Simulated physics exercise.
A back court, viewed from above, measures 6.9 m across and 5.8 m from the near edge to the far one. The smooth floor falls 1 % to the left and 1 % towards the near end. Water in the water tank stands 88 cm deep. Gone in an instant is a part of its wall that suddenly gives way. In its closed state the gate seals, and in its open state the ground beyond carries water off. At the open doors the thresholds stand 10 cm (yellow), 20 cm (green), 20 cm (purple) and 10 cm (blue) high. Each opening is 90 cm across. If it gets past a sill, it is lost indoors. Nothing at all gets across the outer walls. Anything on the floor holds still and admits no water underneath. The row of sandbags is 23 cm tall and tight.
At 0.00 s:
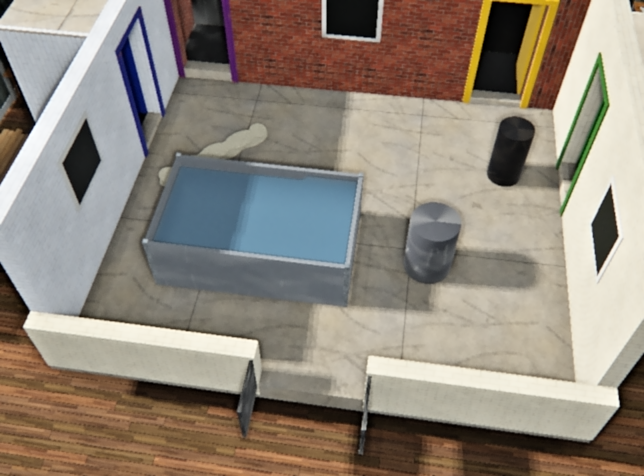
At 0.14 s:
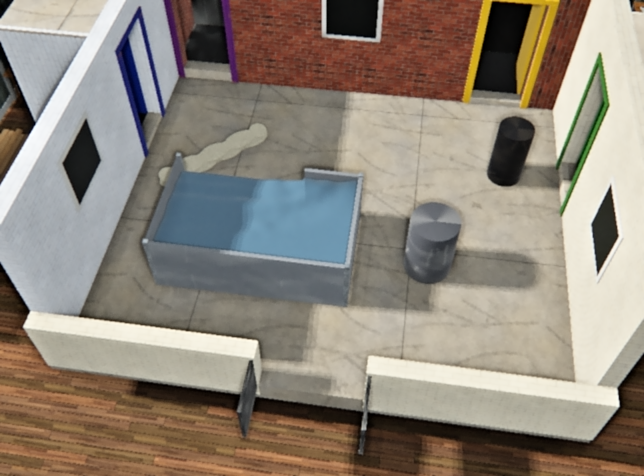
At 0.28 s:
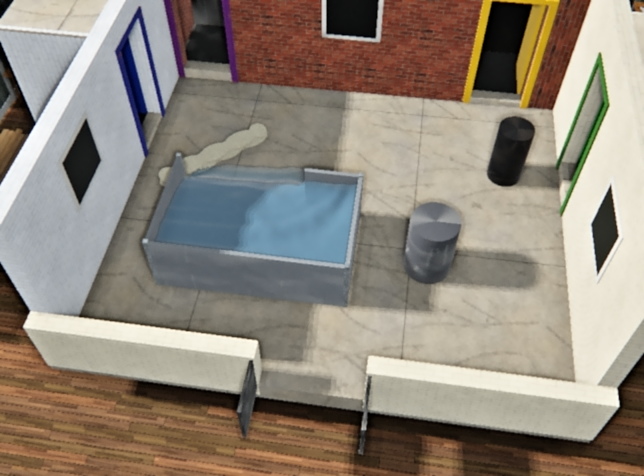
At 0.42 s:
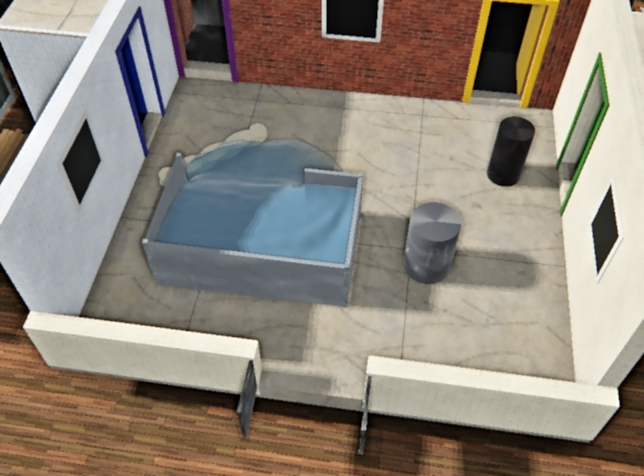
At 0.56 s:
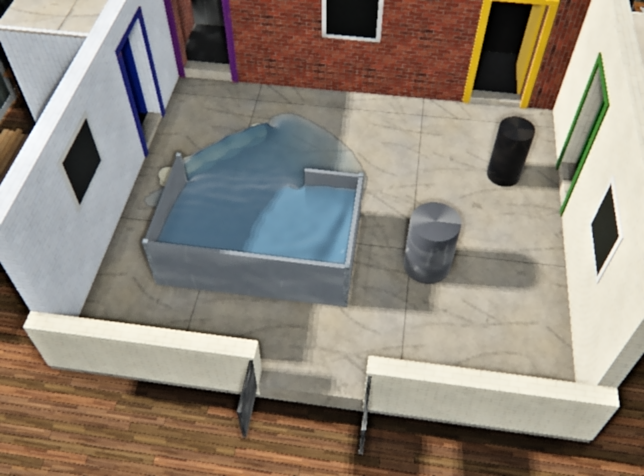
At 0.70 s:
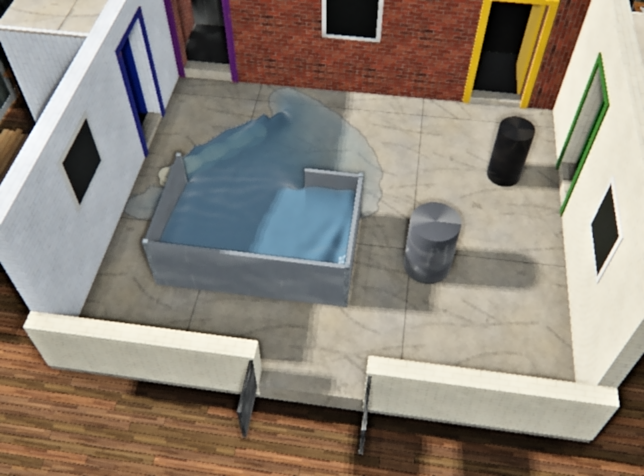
Water pours through a gap in the tank's far side and spreads across the floor.
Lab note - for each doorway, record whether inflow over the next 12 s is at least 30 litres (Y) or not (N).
At the end, at the yellow door the total will be higher than the limit, at the green door the total will be lower than the limit, at the purple door the total will be higher than the limit, at the blue door the total will be higher than the limit.
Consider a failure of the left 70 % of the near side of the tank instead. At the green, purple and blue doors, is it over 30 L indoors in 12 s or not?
Green short, purple beyond, blue short.
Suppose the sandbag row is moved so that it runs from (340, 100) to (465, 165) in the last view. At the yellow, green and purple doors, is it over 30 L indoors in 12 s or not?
Then the yellow door is short of it, the green door short of it, the purple door over the mark.
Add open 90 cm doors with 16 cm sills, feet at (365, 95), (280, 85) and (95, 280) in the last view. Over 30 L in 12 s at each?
Well, the first is on the high side, the second is on the high side, and the third is on the low side.
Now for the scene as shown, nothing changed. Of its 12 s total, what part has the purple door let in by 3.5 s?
Some 95 per cent by then.
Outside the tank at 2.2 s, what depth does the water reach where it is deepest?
It tops out at some 40 cm.
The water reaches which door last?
Green.
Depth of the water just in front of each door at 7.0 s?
Depths in centimetres - yellow: 13, green: 10, purple: 10, blue: 12.
After 1.4 s water covers 35 % of the floor and is deepest (55 cm) near (216, 173); yellow door not reached, green door not reached, purple door 13 cm at the sill, 0 L in, blue door 11 cm at the sill, 0 L in.
After 2.2 s water covers 45 % of the floor and is deepest (40 cm) near (203, 180); yellow door 9 cm at the sill, 0 L in, green door not reached, purple door 35 cm at the sill, 19 L in, blue door 16 cm at the sill, 16 L in.
After 3.5 s water covers 65 % of the floor and is deepest (32 cm) near (553, 137); yellow door 9 cm at the sill, 0 L in, green door 18 cm at the sill, 1 L in, purple door 20 cm at the sill, 60 L in, blue door 16 cm at the sill, 45 L in.
After 7.0 s water covers 95 % of the floor and is deepest (18 cm) near (490, 399); yellow door 13 cm at the sill, 81 L in, green door 10 cm at the sill, 4 L in, purple door 10 cm at the sill, 61 L in, blue door 12 cm at the sill, 114 L in.
After 12.0 s water covers 95 % of the floor and is deepest (16 cm) near (68, 344); yellow door 3 cm at the sill, 86 L in, green door 6 cm at the sill, 4 L in, purple door 9 cm at the sill, 61 L in, blue door 9 cm at the sill, 119 L in.
